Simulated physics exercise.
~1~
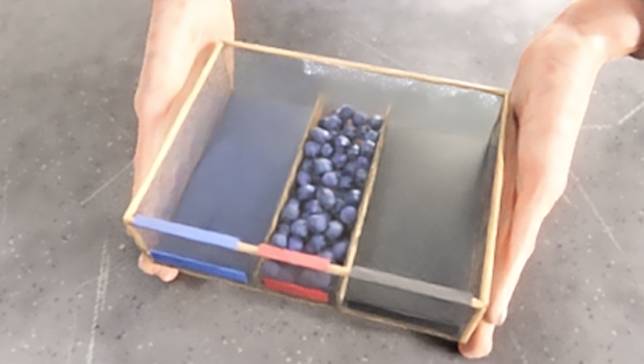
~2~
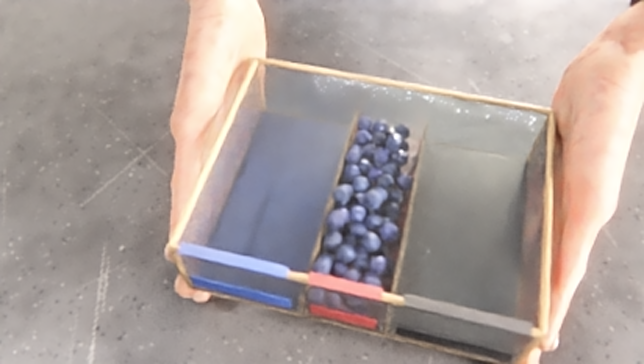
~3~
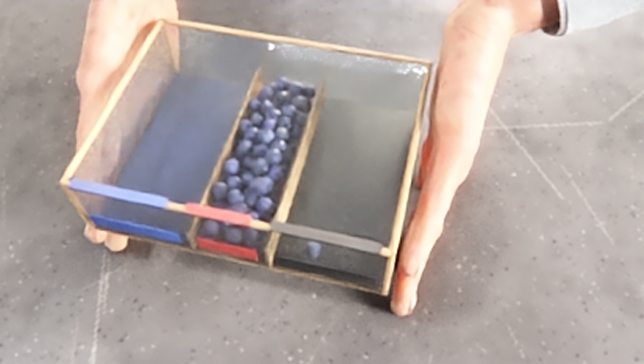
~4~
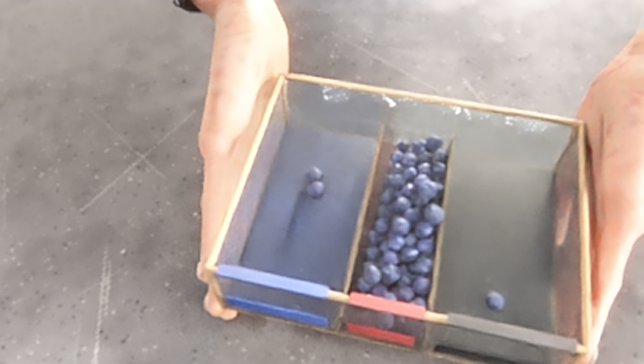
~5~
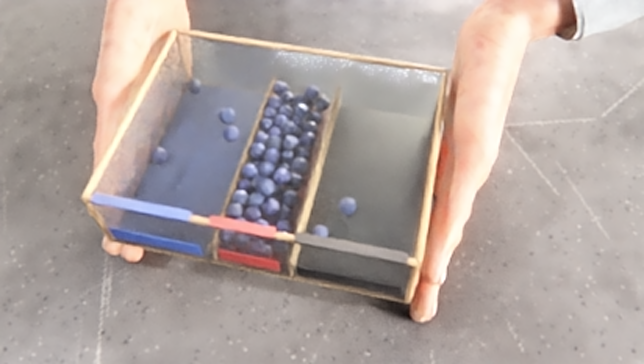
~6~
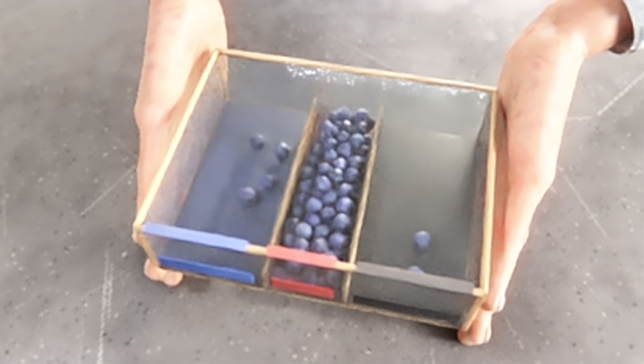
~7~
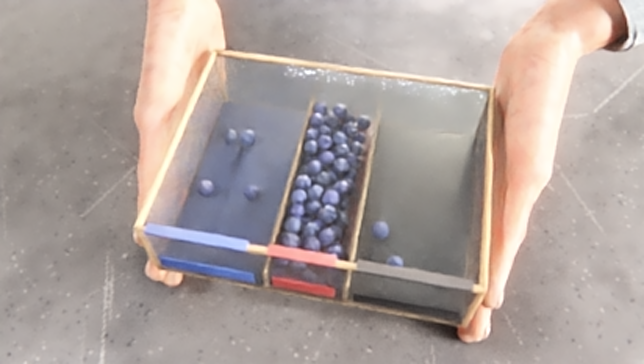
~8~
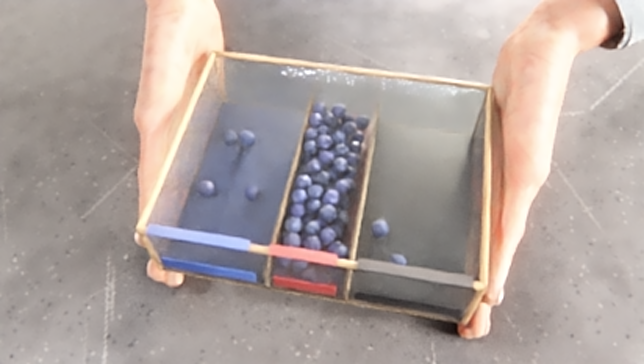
Blueberries packed in the middle compartment of a hand-shaken clear box, a few hopping into both side sections before settling.
